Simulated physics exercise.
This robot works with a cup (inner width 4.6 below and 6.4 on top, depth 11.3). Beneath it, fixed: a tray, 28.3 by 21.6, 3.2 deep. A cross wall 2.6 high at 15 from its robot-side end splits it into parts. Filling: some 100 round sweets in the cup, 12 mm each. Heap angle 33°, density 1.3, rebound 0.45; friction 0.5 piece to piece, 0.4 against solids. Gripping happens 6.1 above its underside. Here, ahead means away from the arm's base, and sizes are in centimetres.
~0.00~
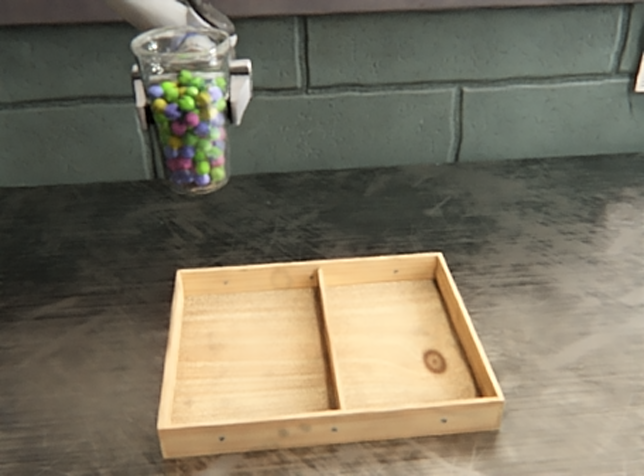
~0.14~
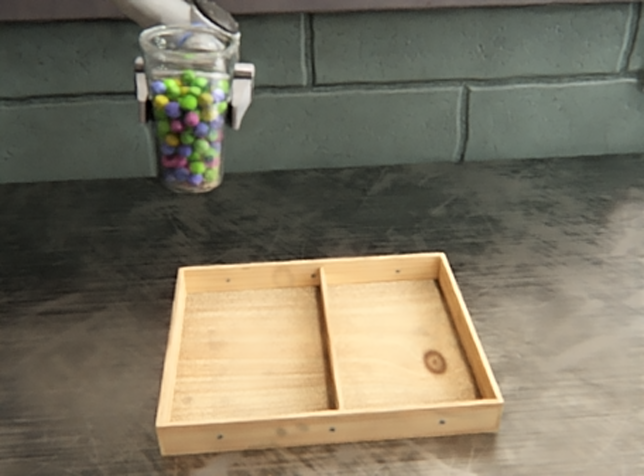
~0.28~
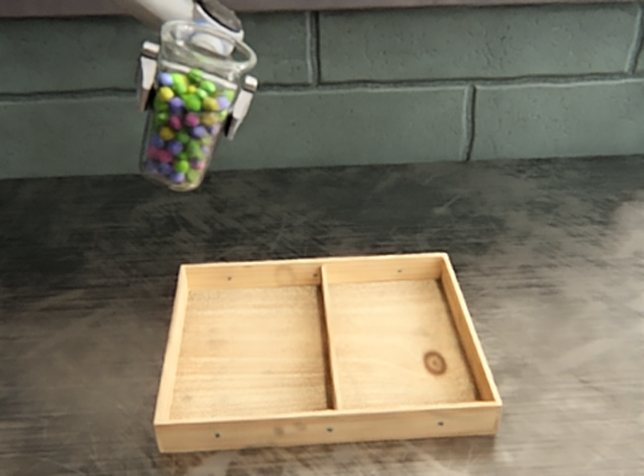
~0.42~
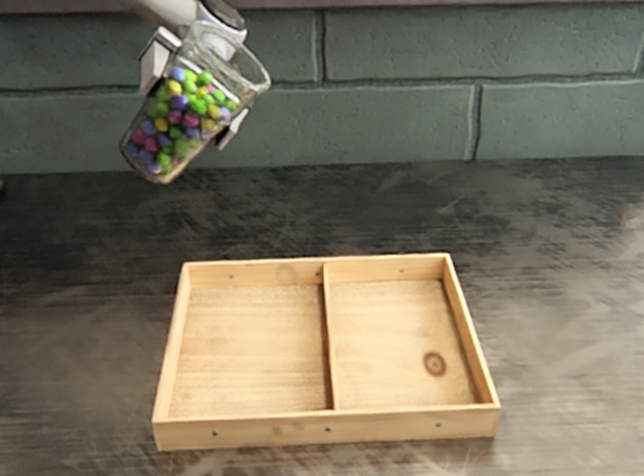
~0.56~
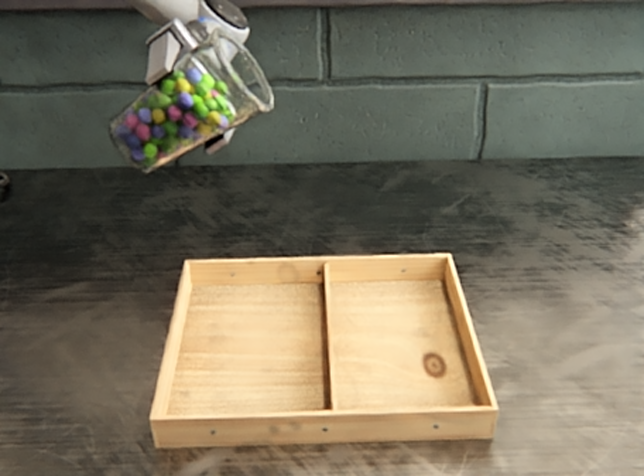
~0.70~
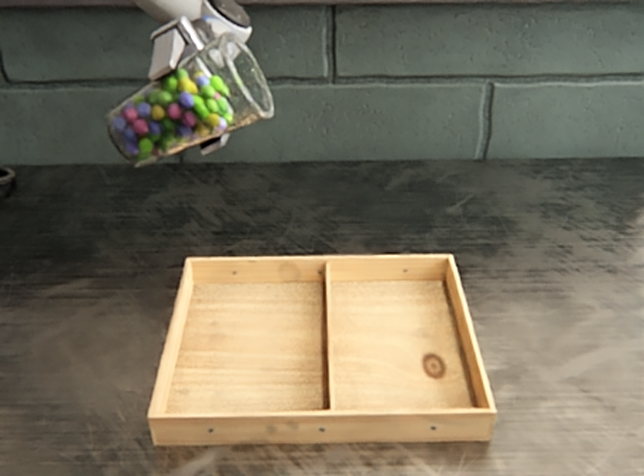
A robot arm holds a clear cup of colorful sweets and tilts it steadily rightward.
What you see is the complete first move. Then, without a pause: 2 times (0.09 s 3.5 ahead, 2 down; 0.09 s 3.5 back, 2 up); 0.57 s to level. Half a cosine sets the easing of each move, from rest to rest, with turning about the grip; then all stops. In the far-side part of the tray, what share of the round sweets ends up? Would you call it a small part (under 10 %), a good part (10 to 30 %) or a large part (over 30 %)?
I'd call it a small part.
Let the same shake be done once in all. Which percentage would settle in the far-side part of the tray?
Result: Approximately 0 per cent.
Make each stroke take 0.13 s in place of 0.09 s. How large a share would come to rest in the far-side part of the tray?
That gives about 0 percent.
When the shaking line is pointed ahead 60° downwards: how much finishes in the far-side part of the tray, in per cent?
Roughly 5 percent of it.
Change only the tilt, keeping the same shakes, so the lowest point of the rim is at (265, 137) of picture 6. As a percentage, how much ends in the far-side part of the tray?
Result: Approximately 30 %.
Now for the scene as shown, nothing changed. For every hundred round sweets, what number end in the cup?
About 90 percent.
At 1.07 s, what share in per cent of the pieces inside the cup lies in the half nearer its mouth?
I'd say close to 45 per cent.
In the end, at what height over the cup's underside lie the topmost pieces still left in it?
I'd say near 9.5 cm from the bottom.
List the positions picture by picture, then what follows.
The first frame shows cup middle at (190, 115), level; upper third of the load around (189, 98), from x 155 to 220, top at y 75; 99 in the cup.
The second frame shows cup middle at (190, 114), tilted 6° forward; upper third of the load around (188, 96), from x 160 to 220, top at y 70.
The third frame shows cup middle at (189, 113), tilted 22° forward; upper third of the load around (192, 94), from x 155 to 225, top at y 70.
The fourth frame shows cup middle at (187, 111), tilted 41° forward; upper third of the load around (191, 95), from x 135 to 230, top at y 75.
The fifth frame shows cup middle at (185, 109), tilted 57° forward; upper third of the load around (186, 96), from x 125 to 230, top at y 75.
The sixth frame shows cup middle at (185, 108), tilted 63° forward; upper third of the load around (186, 94), from x 120 to 230, top at y 75; 99 in the cup.
After 1.07 s, tilted 63° forward, highest piece 29 above the table; 92 in the cup, 7 in flight or on a rim.
After 1.44 s, tilted 15° forward, highest piece 30 above the table; 89 in the cup, 6 in the far-side part, 3 in the robot-side part, 1 in flight or on a rim.
After 1.83 s, level, highest piece 30 above the table; 89 in the cup, 6 in the far-side part, 3 in the robot-side part, 1 on the table or floor.
After 2.88 s, level, highest piece 30 above the table; 89 in the cup, 6 in the far-side part, 3 in the robot-side part, 1 on the table or floor.
At rest, 89 in the cup, 6 in the far-side part, 3 in the robot-side part, 1 on the table or floor. That is 6 % in the far-side part of the tray.
